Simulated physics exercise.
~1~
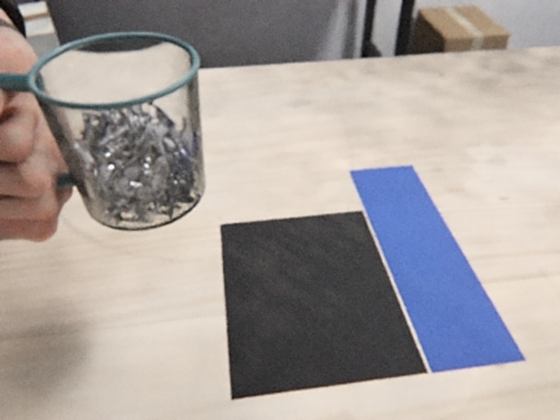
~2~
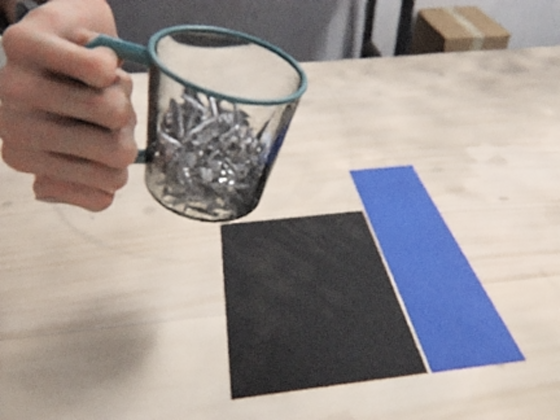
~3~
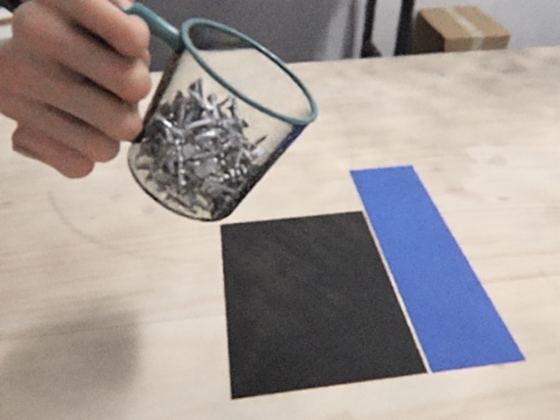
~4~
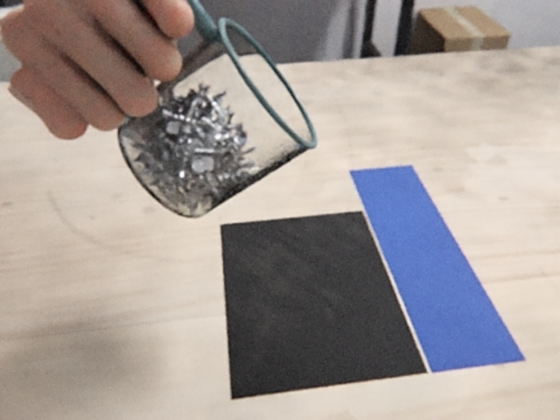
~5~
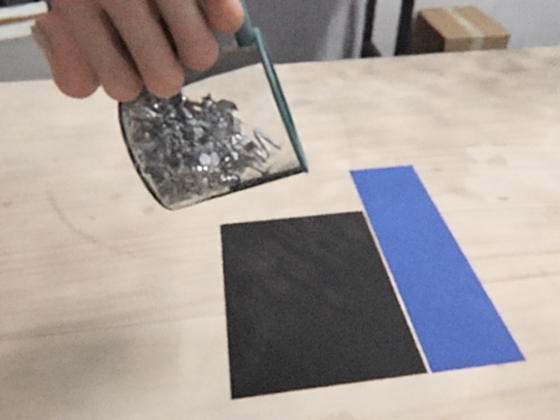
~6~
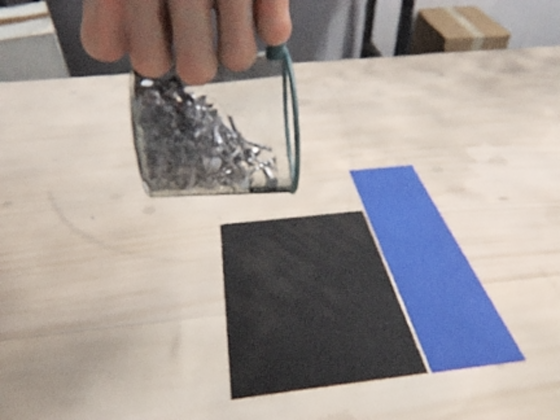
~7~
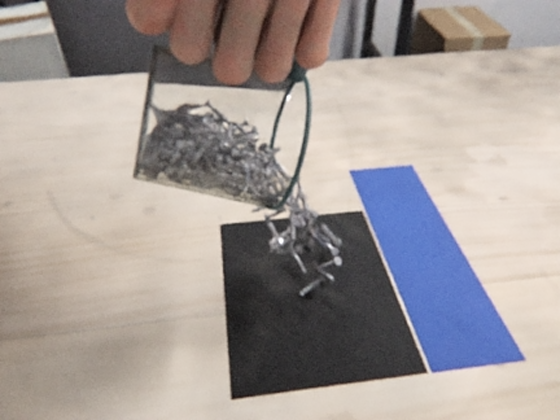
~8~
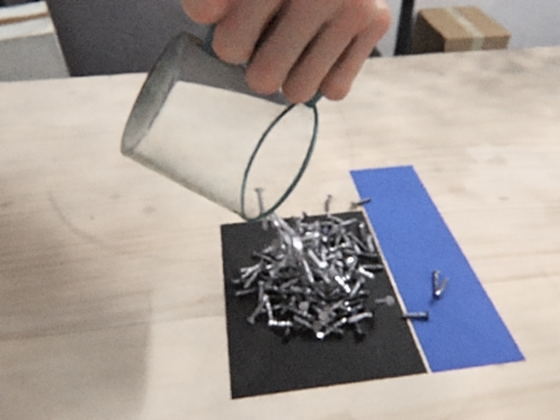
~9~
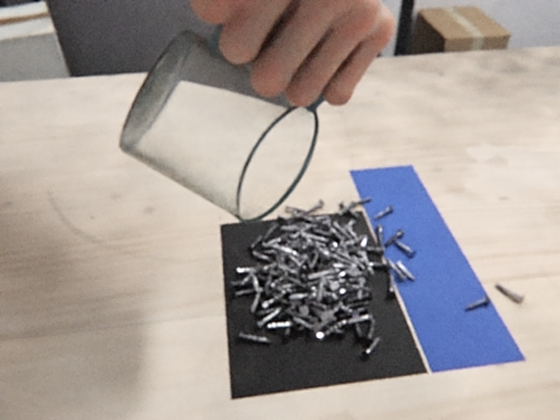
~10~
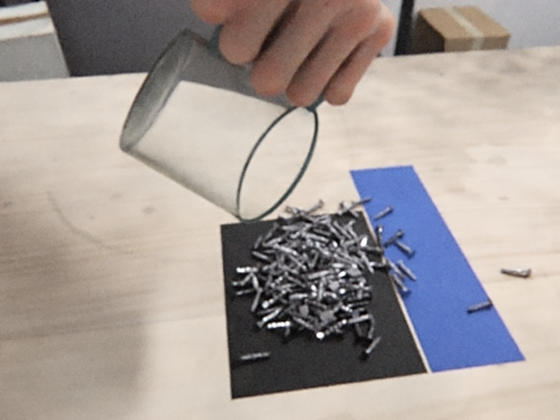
On a pale wooden table, a hand tips a clear cup, pouring screws mostly onto a black mat, a few scattering rightward.
